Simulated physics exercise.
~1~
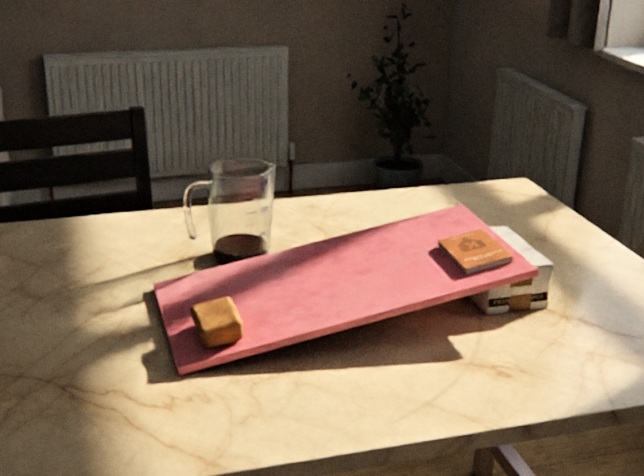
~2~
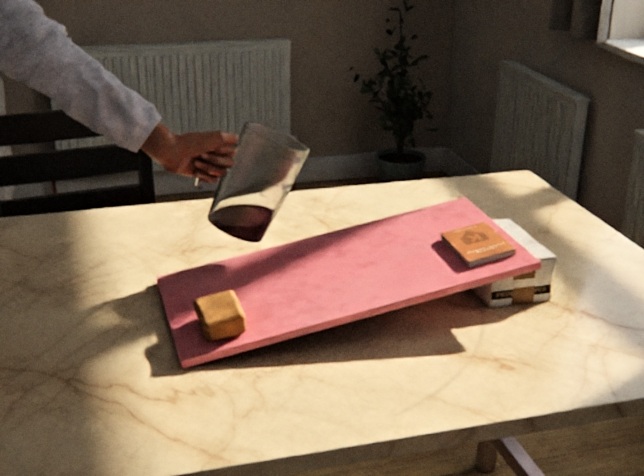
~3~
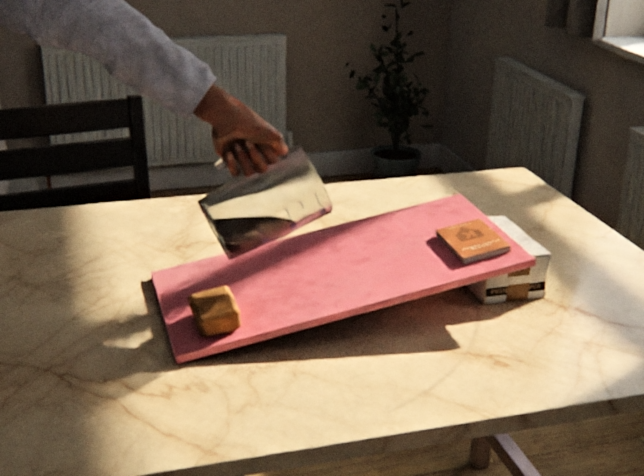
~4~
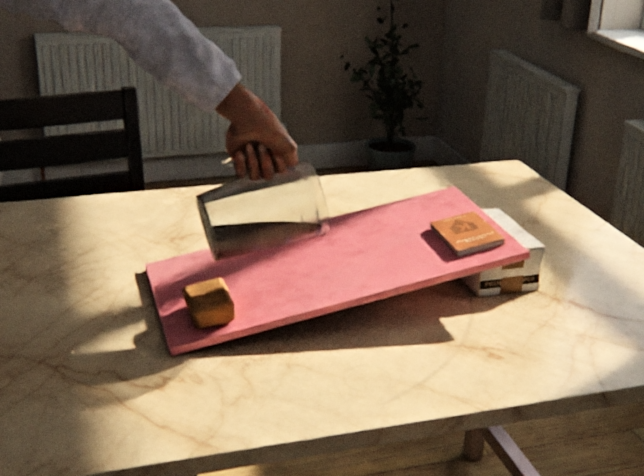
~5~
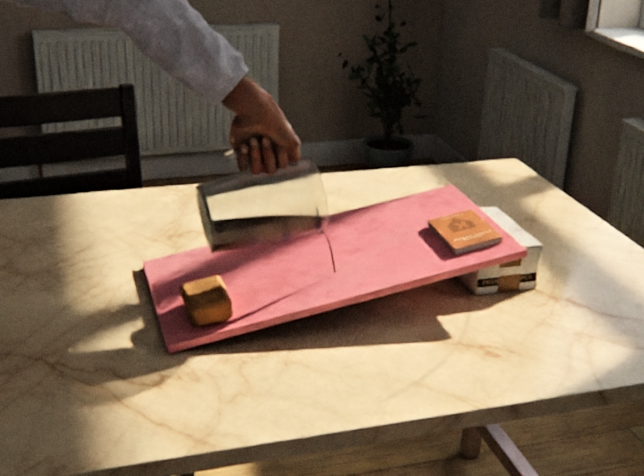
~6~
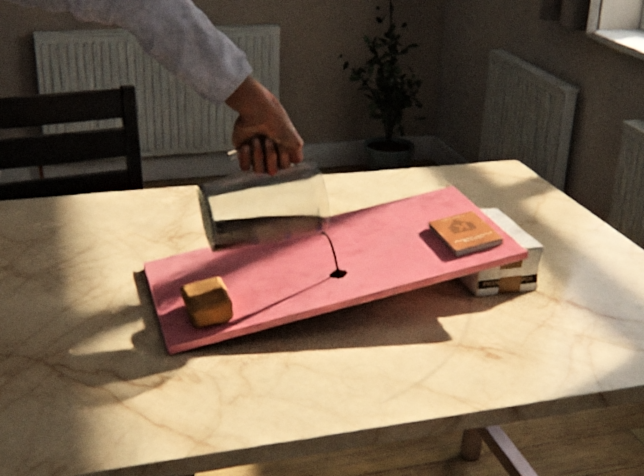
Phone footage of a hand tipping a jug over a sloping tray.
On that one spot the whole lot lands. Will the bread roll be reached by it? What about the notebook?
On the left the bread roll: Yes, reached; on the right the notebook: No, spared.
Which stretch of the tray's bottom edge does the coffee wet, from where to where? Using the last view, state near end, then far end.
Near point (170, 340), far point (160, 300).
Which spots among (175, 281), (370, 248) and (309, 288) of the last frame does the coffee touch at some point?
First dry, second untouched, third in the puddle.
Soon after, it runs down to the left; the bread roll is dry; the notebook is dry.
Later, it runs down to the left and off the end; the bread roll is wet; the notebook is dry.
In the end, it runs down to the left and off the end; the bread roll is wet; the notebook is dry.
